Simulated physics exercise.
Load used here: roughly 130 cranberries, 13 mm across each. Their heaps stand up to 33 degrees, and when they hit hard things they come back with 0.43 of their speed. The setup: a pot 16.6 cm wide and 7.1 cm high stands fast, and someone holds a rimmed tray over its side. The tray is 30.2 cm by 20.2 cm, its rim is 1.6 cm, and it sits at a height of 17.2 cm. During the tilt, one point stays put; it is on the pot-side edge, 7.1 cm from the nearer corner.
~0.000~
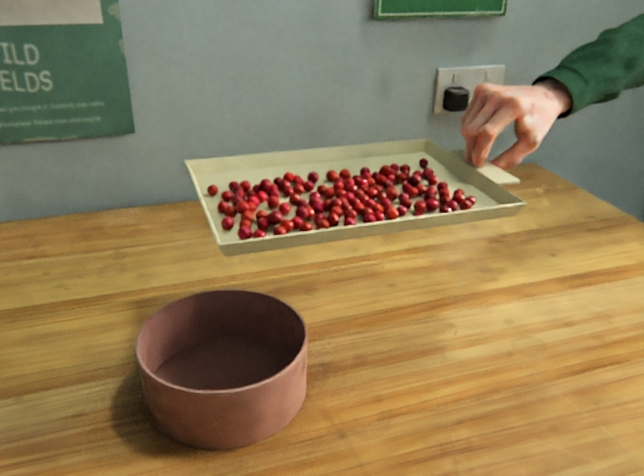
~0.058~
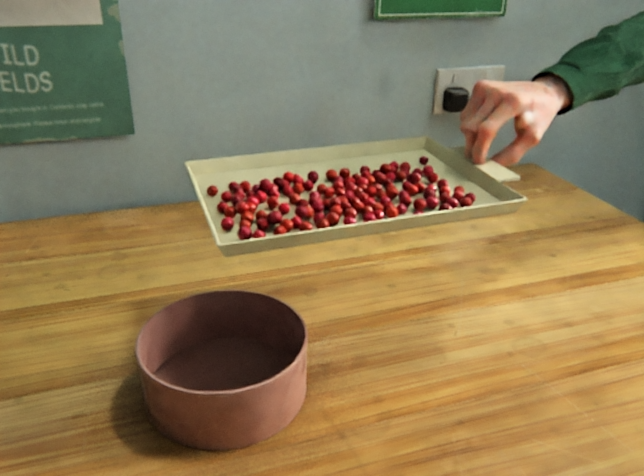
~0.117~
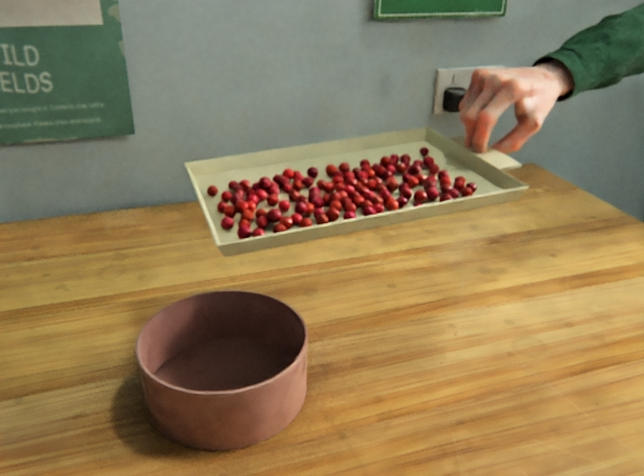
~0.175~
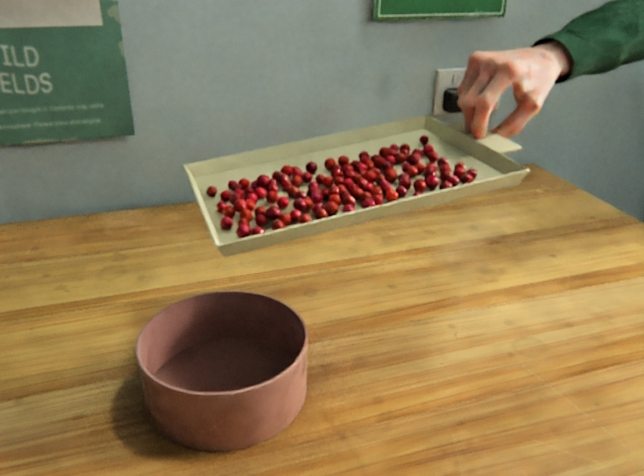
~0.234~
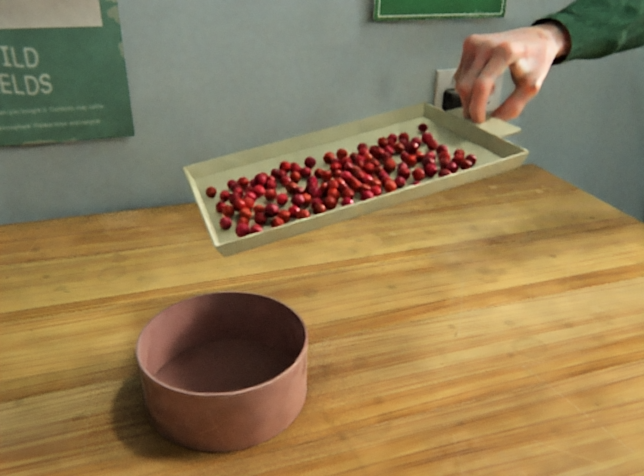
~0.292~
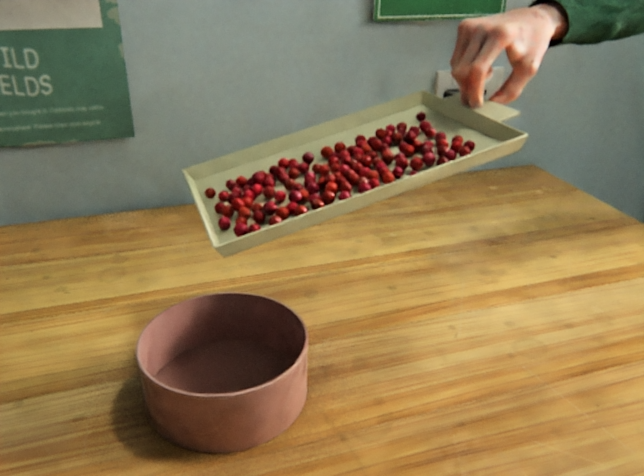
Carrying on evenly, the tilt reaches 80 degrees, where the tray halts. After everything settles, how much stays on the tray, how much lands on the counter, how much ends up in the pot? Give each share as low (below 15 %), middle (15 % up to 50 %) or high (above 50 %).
Left on the tray - low, counter - high, pot - middle.
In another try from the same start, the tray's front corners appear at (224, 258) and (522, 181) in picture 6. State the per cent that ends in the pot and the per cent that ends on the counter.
The pot gets 75 and the counter 30.
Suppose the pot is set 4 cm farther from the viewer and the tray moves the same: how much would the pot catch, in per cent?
I'd put it at around 45 per cent.
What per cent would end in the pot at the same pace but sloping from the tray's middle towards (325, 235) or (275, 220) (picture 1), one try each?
That would be close to 60 per cent and then close to 95 per cent.
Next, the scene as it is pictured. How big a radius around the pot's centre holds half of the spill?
Some 16 cm, give or take.
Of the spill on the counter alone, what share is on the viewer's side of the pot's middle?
About 0 per cent.
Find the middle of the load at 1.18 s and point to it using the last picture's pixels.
Approximately (212, 182) in the final picture.
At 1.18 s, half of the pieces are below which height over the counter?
The halfway mark is near 20 cm.
Then, at 0.83 s, tilt 45 degrees; the tray holds 100 %, the pot 0 %.
After 1.18 s, tilt 66 degrees; the tray holds 90 %, the pot 0 %.
After 1.63 s, tilt 80 degrees; the tray holds 40 %, the pot 10 %.
By 2.8 s all is still; tray 0 %, counter 70 %, pot 30 %.
